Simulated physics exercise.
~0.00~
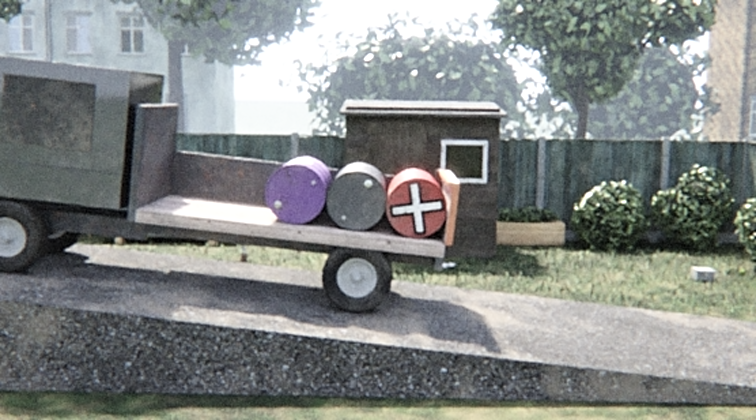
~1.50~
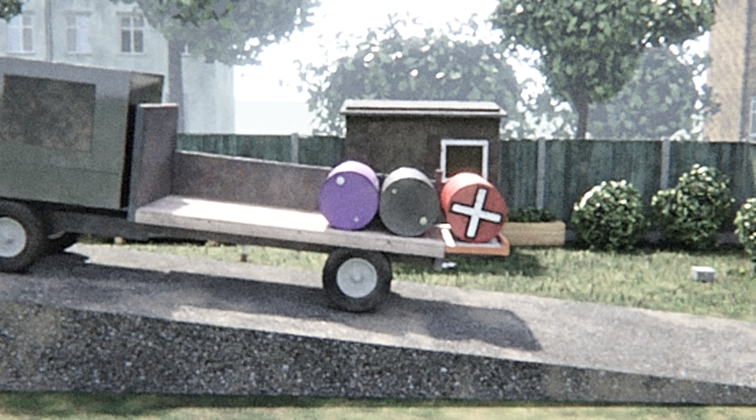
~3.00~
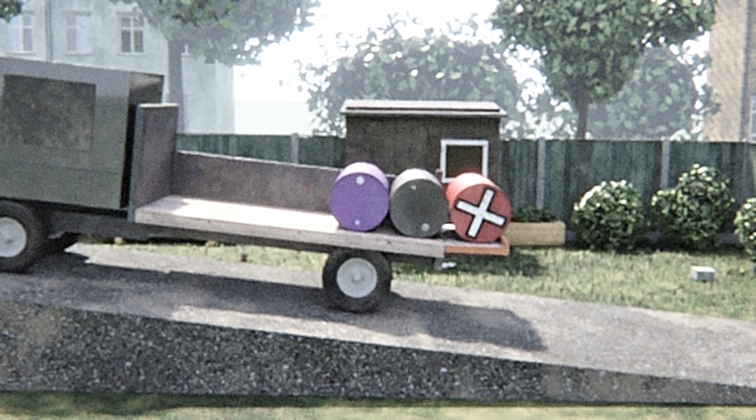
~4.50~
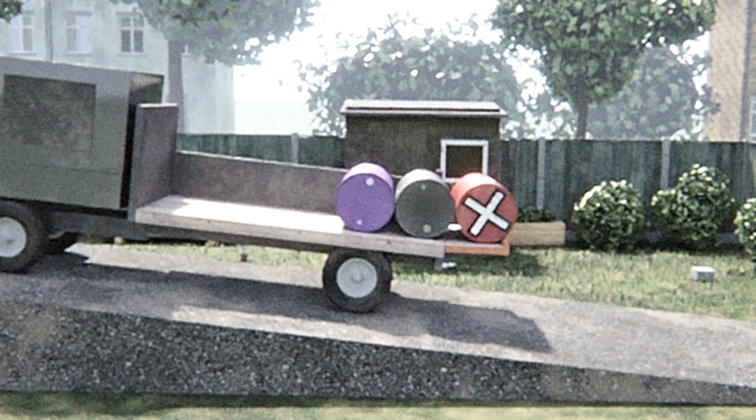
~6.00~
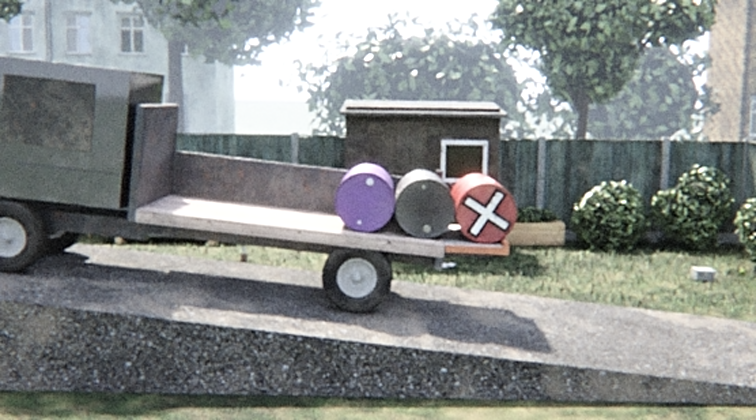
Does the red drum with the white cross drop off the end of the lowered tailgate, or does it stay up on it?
It stays up on it. The red drum rolls onto the lowered tailgate and comes to rest there, while the purple one stays on the bed.
